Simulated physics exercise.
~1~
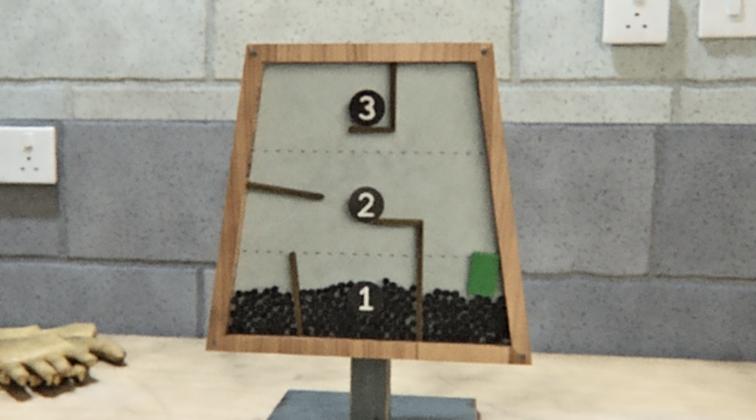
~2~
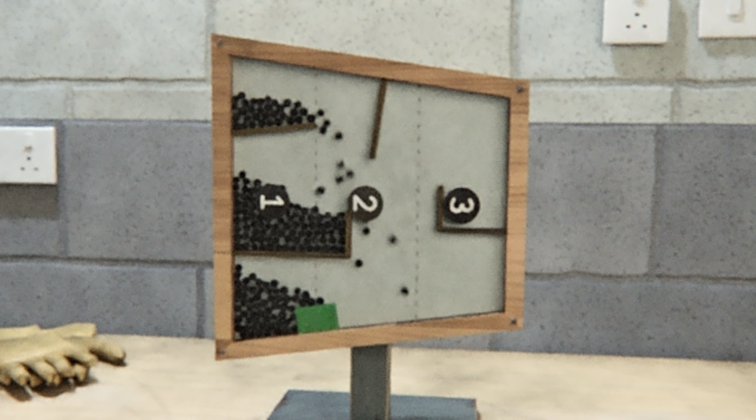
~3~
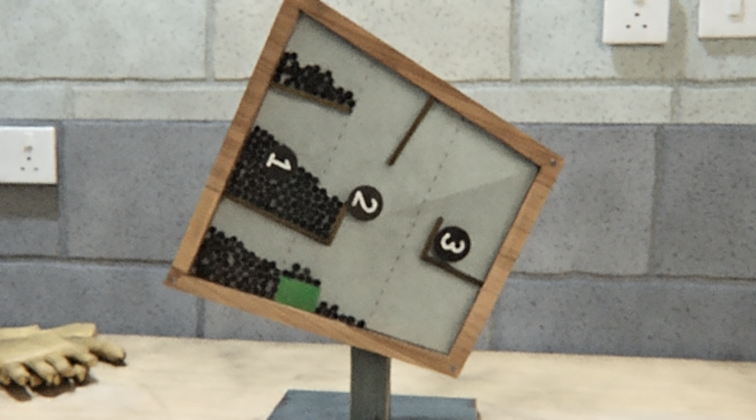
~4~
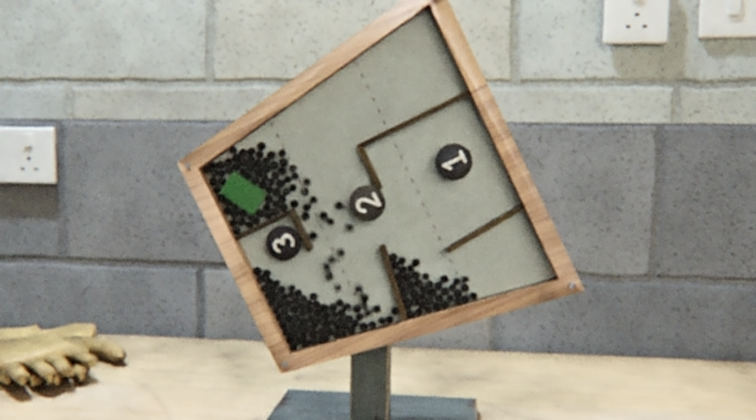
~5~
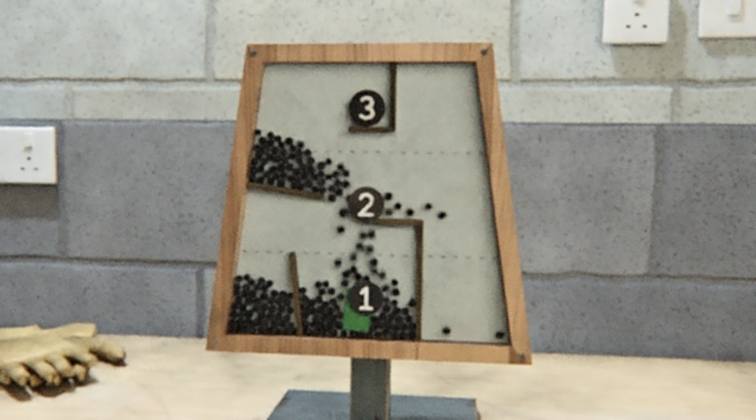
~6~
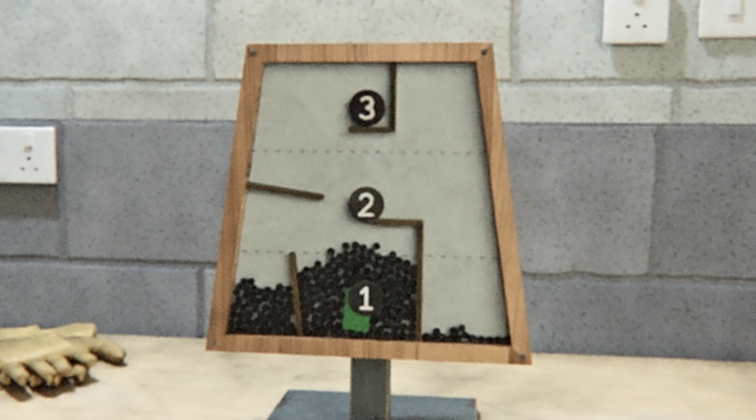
Black beads and a green block tumbling inside a wood-framed box turning clockwise full circle, finally settling along the bottom.
